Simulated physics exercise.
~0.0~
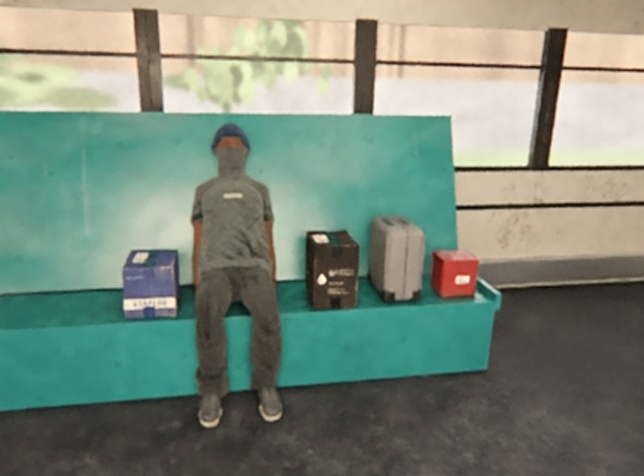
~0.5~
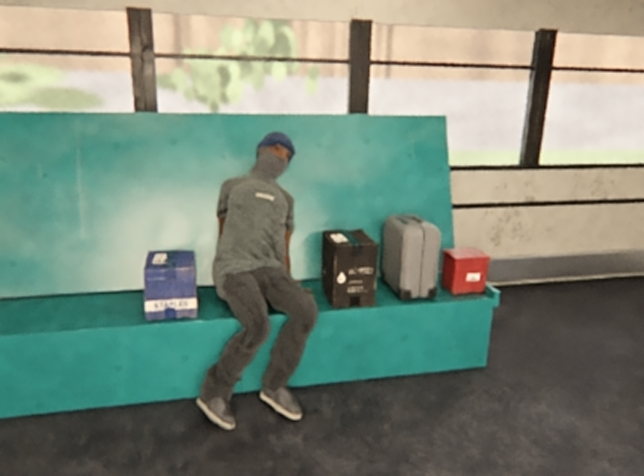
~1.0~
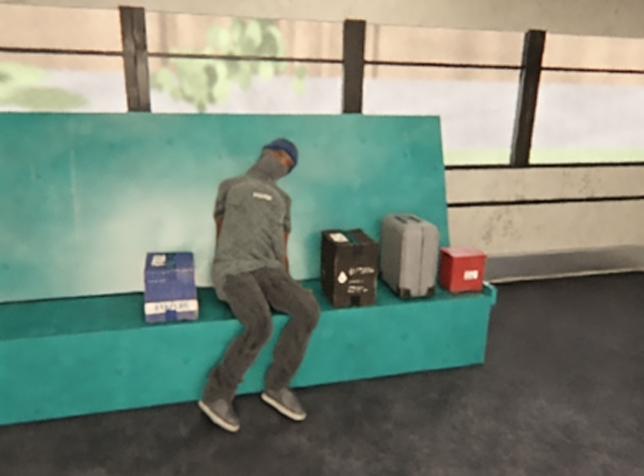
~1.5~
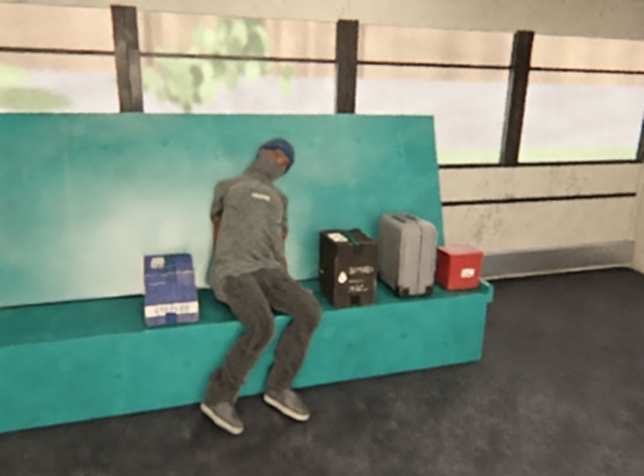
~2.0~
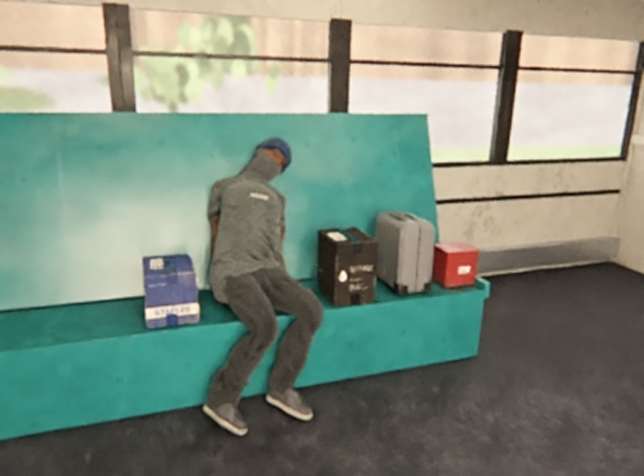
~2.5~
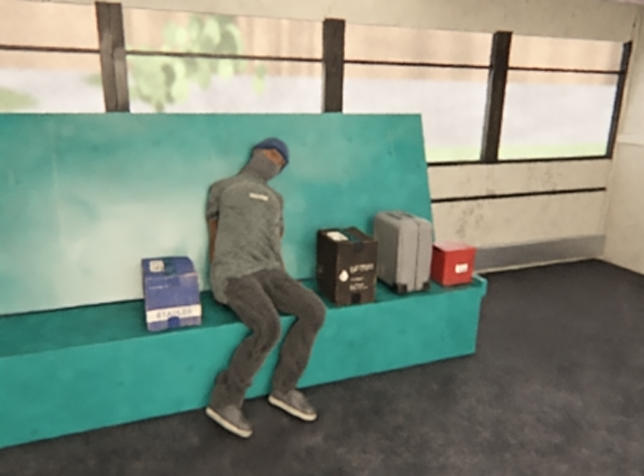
A slumping commuter and four bags slide right along a teal bench, then stay put.
